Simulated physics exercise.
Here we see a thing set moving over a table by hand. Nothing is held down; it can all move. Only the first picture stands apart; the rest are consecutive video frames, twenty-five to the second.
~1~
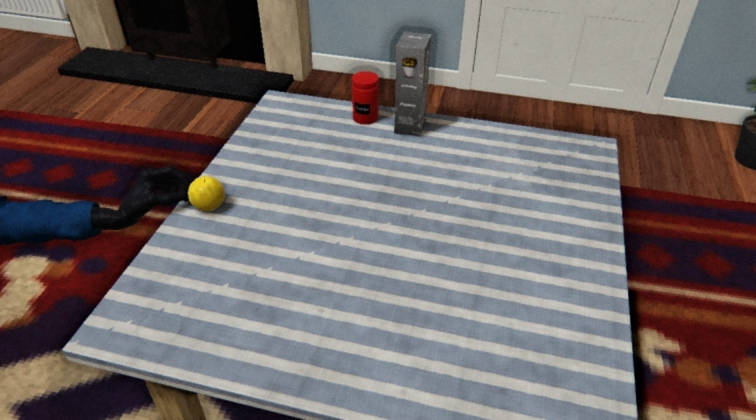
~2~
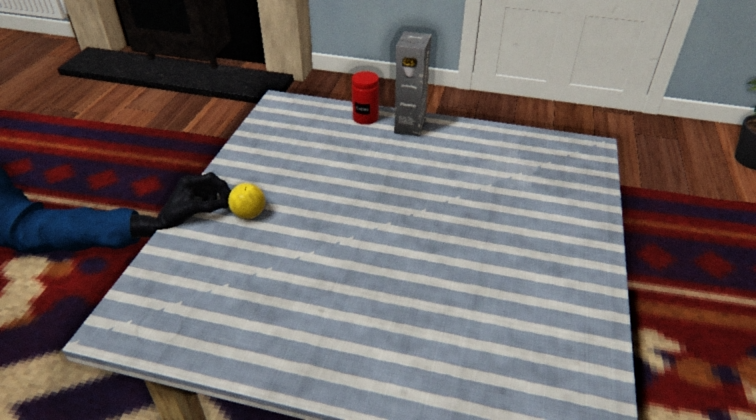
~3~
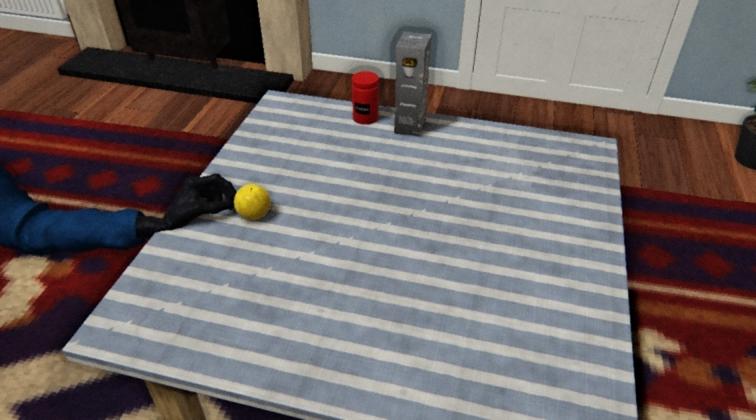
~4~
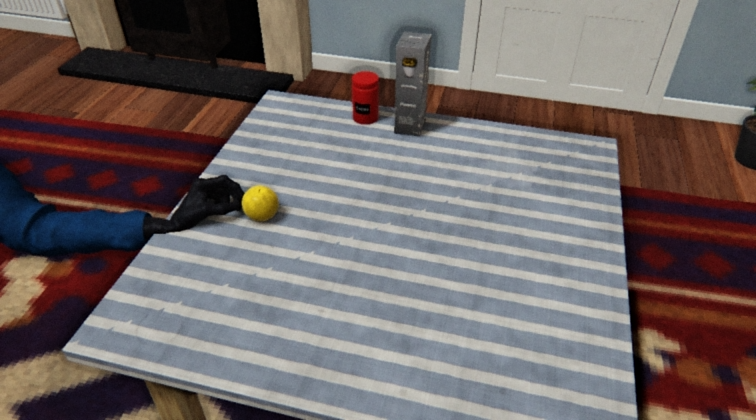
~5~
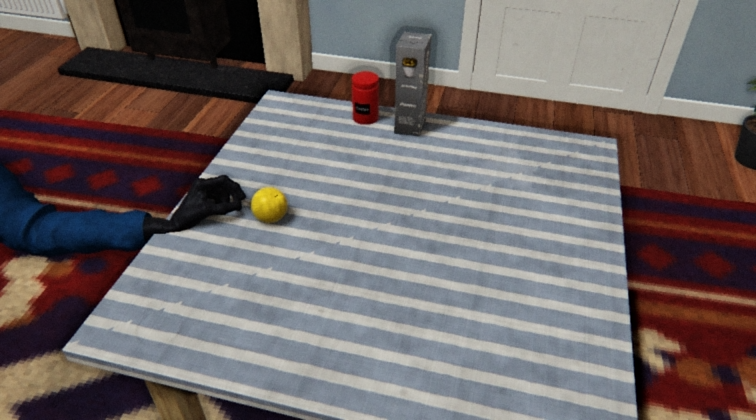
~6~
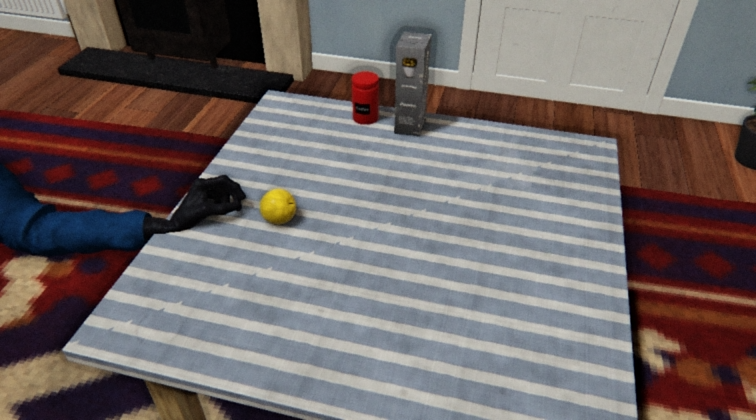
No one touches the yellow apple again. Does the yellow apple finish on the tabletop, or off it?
The yellow apple finishes on the tabletop.
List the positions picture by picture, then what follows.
In the first picture, under the hand; yellow apple (207, 194).
In the second picture, under the hand; yellow apple (247, 201).
In the third picture, under the hand; yellow apple (253, 202).
In the fourth picture, yellow apple (261, 203).
In the fifth picture, yellow apple (270, 205) moved a little.
In the sixth picture, yellow apple (278, 207) moved a little.
Then, 0.10 s later than the last frame, yellow apple moved about its own width near (299, 211).
Then, 0.30 s later than the last frame, yellow apple moved well along near (336, 217).
Then, 0.60 s later than the last frame, yellow apple moved well along near (381, 225).
Then, 0.90 s later than the last frame, yellow apple moved well along near (411, 230).
When it is over, moved from the start, yellow apple. End places, in pixels of the last picture, yellow apple near (426, 233).
